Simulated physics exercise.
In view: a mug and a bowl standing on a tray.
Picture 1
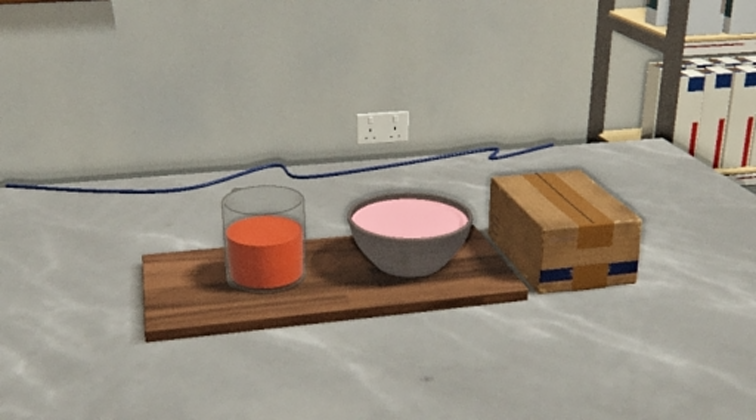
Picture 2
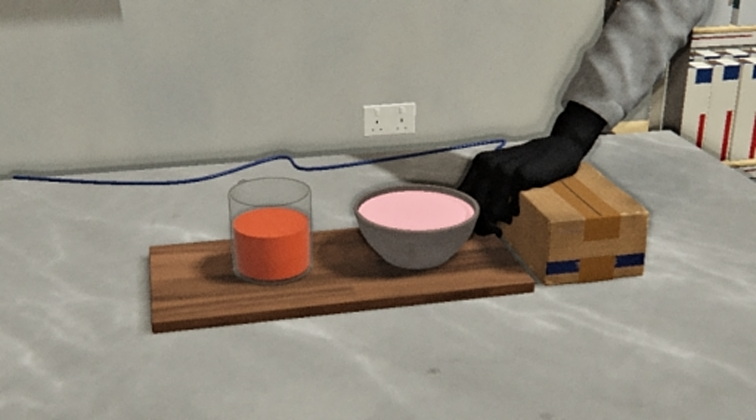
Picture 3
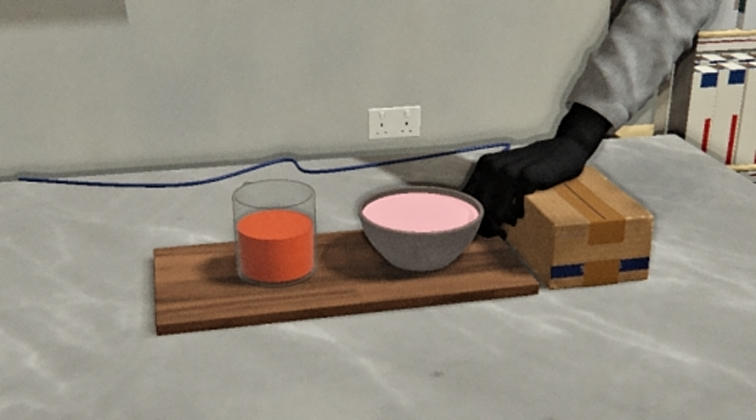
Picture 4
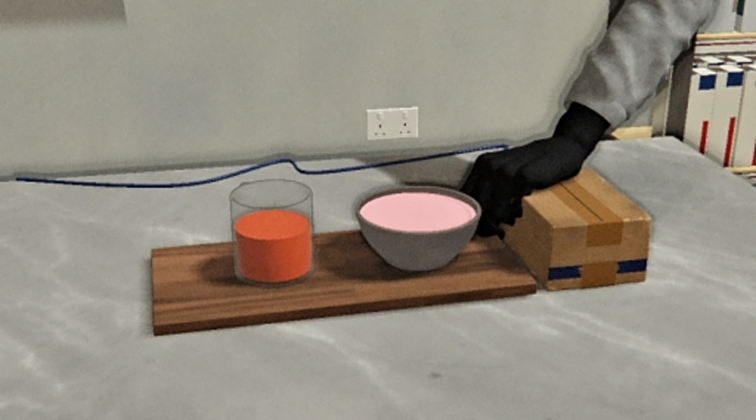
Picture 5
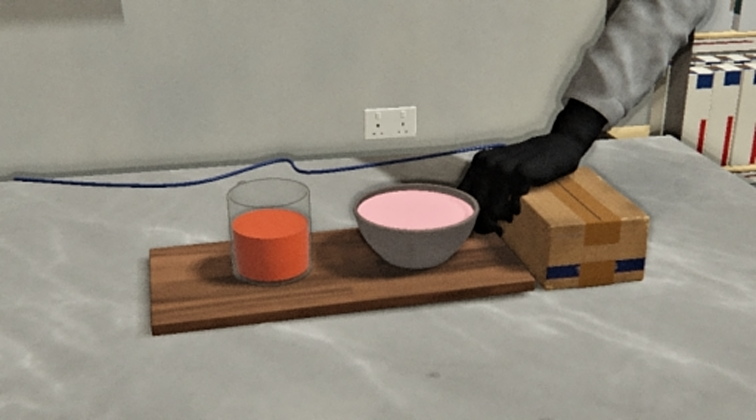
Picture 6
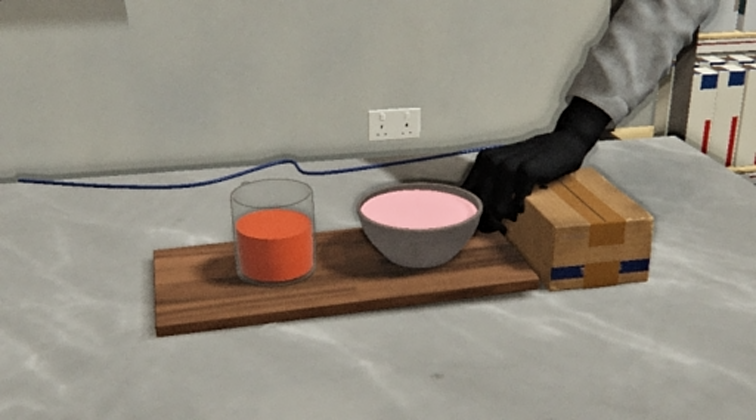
On a grey marbled surface before a pale wall with a socket and a blue cable, the view looks slightly down from the front. A clear glass half full of orange-red and a grey bowl nearly full of pink stand on a brown wooden tray, a cardboard box at right. A black-gloved hand reaches in from the right to the tray's end, which barely rises, while the camera shifts slightly.
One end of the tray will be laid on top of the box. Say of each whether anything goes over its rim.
My prediction: Mug: It will retain its contents, bowl: It will release some contents.
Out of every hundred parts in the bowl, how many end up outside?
About 18%.
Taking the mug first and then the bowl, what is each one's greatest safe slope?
Near 45°, then 8°.
Shortly, the tray slopes by about 7°; mug, none is lost; bowl, none is lost.
Then, the tray slopes by about 14°; mug, none is lost; bowl, it has lost some.
At the finish, the tray slopes by about 13°, resting on the box; mug, none is lost; bowl, it has lost some.
